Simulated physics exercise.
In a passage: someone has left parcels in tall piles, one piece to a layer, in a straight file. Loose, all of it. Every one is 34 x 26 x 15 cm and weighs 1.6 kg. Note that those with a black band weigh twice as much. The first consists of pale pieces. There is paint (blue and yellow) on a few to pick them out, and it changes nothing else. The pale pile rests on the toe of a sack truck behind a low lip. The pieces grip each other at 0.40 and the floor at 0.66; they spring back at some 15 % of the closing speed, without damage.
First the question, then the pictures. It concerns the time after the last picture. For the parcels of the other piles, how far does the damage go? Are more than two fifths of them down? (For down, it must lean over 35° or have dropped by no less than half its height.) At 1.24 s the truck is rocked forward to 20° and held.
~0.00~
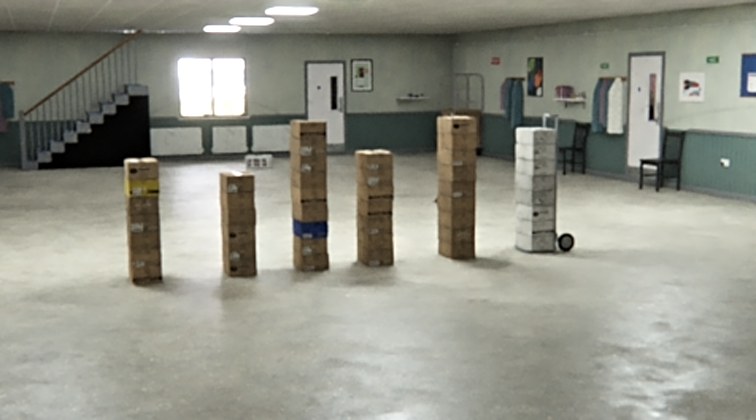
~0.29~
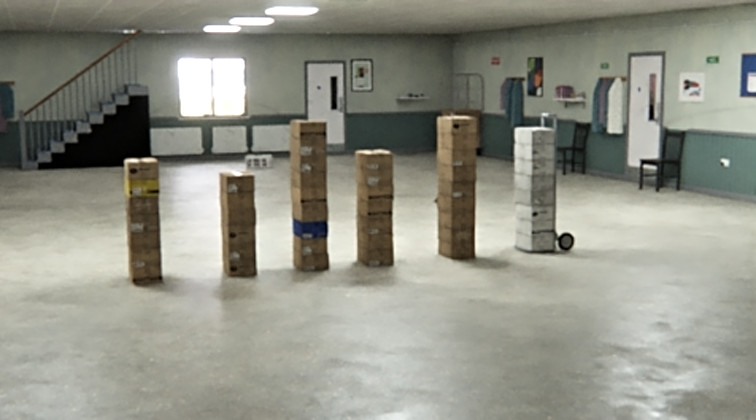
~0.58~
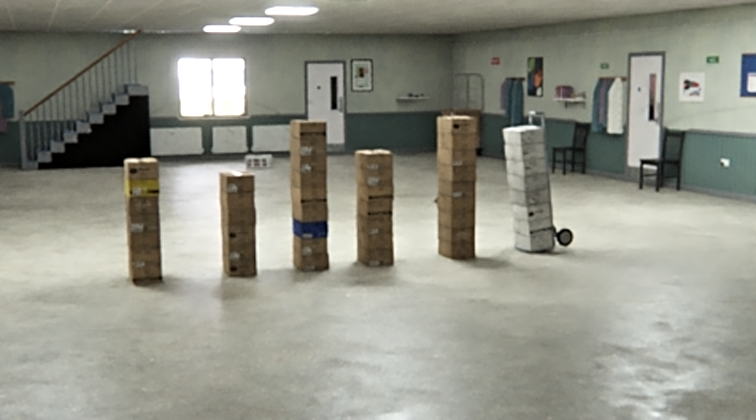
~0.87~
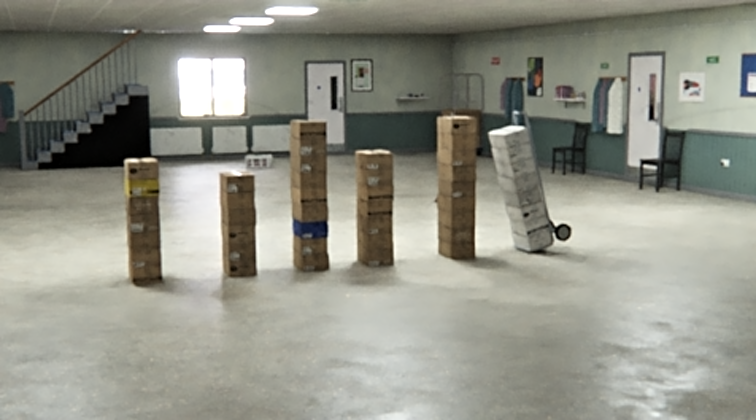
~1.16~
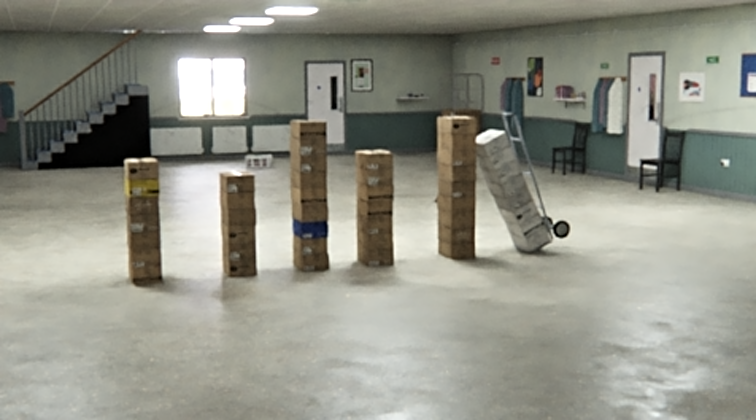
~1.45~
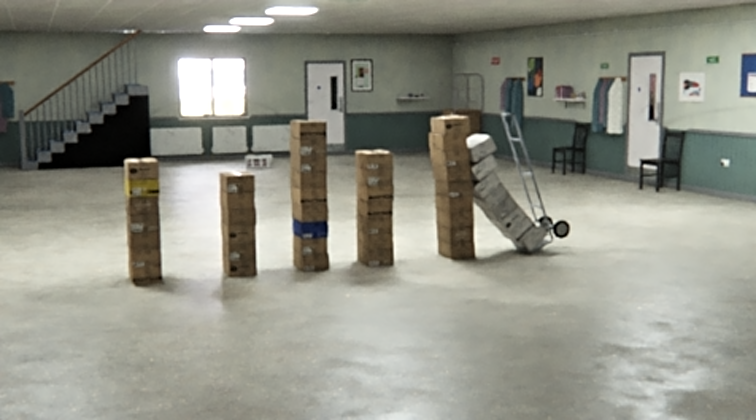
Greater than two fifths.
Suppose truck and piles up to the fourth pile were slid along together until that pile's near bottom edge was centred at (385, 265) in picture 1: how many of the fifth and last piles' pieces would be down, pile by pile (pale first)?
In that case fifth pile 5 and last pile 0.
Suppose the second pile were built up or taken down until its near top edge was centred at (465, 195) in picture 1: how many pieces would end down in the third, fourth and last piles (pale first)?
Third 0, fourth 0, last 0.
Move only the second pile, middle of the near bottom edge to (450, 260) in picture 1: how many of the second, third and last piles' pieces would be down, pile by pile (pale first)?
Pile tally - second: 8, third: 7, last: 6.
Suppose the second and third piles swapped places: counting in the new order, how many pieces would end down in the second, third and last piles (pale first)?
Pile by pile, you'd see second at 6, third at 8 and last at 6 down.
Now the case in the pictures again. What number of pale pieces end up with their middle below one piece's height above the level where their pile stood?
Count: 3.
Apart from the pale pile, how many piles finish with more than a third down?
Summing them, I get 5 in all.
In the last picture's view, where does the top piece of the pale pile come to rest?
End position: Near (415, 217) px.
By 1.84 s, 8 of the pale pile down; none of the 38 other parcels down, 9 disturbed.
By 2.36 s, 7 of the pale pile down; 9 of the 38 other parcels down.
By 3.16 s, 7 of the pale pile down; 25 of the 38 other parcels down; blue parcel tilted 45°, 12 cm lower.
By 4.00 s, 7 of the pale pile down; 35 of the 38 other parcels down; yellow parcel tilted 59°, 41 cm lower; blue parcel tilted 47°, 16 cm lower.
When it is over (5.1 s), 7 of the pale pile down; 35 of the 38 other parcels down; yellow parcel upside down; blue parcel tilted 47°, 16 cm lower. That is 92 per cent. In pixels of the last frame, middles, blue parcel near (263, 248).
